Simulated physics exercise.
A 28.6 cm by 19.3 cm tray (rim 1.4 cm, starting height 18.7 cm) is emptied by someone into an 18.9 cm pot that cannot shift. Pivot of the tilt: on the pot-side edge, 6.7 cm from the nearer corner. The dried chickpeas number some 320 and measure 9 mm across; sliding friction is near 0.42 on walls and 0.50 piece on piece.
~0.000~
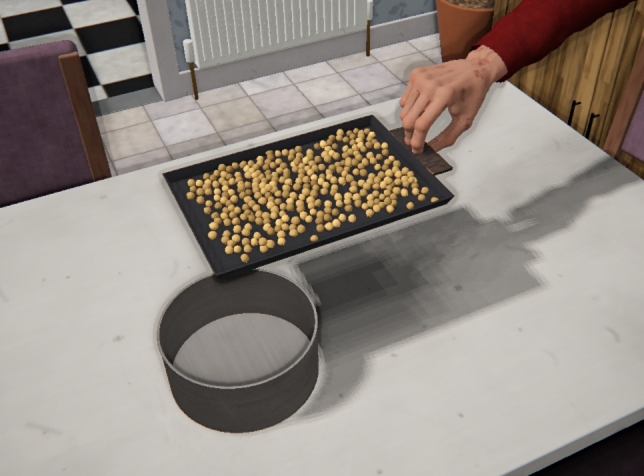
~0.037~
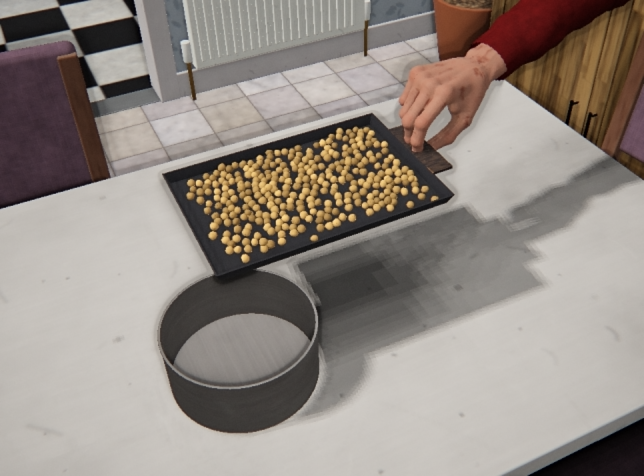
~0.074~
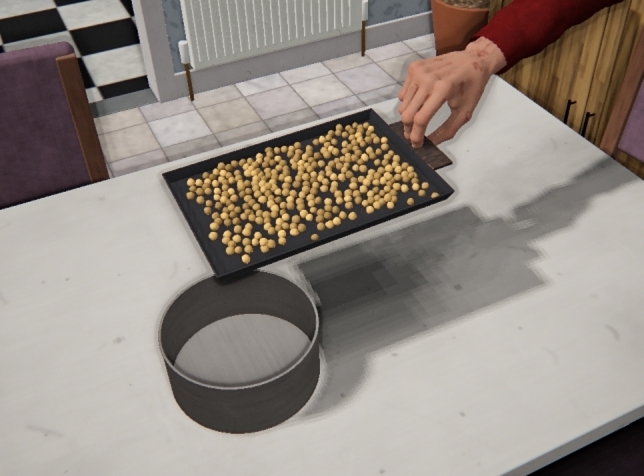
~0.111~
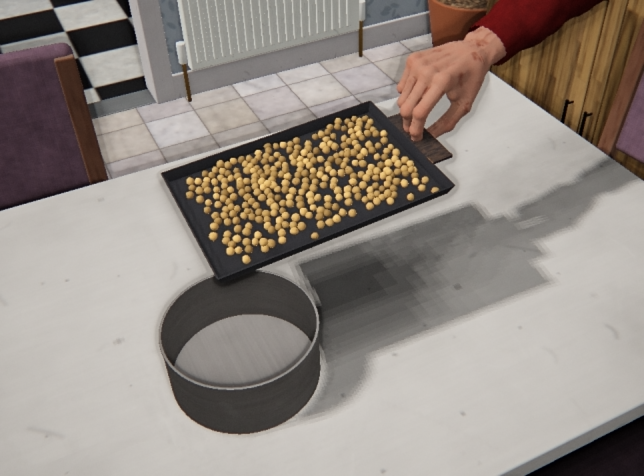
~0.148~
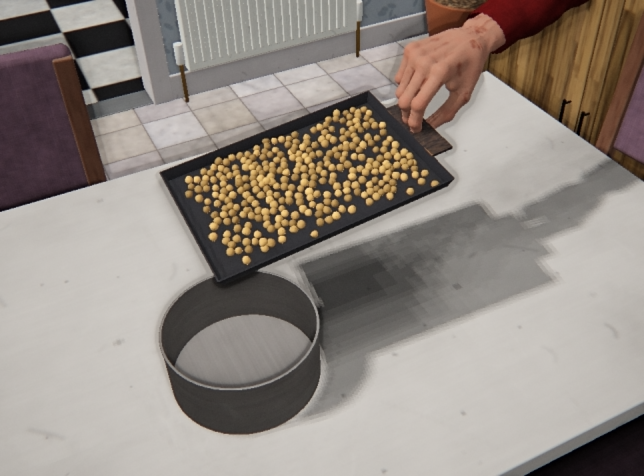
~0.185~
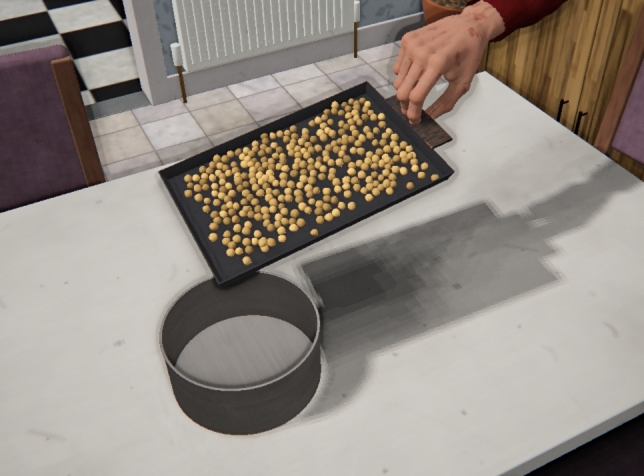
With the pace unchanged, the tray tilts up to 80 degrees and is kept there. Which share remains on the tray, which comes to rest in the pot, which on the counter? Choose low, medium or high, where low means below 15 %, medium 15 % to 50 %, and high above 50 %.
Shares - tray: Low, pot: High, counter: Low.
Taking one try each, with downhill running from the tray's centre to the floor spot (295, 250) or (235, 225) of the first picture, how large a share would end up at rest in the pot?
Near 80 and 65 per cent, in that order.
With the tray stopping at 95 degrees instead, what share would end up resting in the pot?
Around 95 %, I reckon.
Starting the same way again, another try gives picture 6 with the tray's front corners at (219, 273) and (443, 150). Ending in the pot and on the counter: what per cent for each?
Pot: 30, counter: 70.
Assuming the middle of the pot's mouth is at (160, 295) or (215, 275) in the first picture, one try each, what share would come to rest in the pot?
Estimates: 20 % and 10 %, in that order.
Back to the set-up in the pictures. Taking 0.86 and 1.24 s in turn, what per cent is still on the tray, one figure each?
Sequence: 75; 10.
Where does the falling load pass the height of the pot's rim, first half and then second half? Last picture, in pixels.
Earlier half at about (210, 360), later half at about (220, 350) in pixels.
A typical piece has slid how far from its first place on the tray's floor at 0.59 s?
Roughly 7 cm.
After 0.59 s, tilt 44 degrees; the tray holds 100 %, the pot 0 %.
Then, at 0.86 s, tilt 66 degrees; the tray holds 75 %, the pot 5 %.
After 1.24 s, tilt 80 degrees; the tray holds 10 %, the pot 80 %.
At rest (2.1 s), tray 0 %, pot 95 %, counter 5 %.
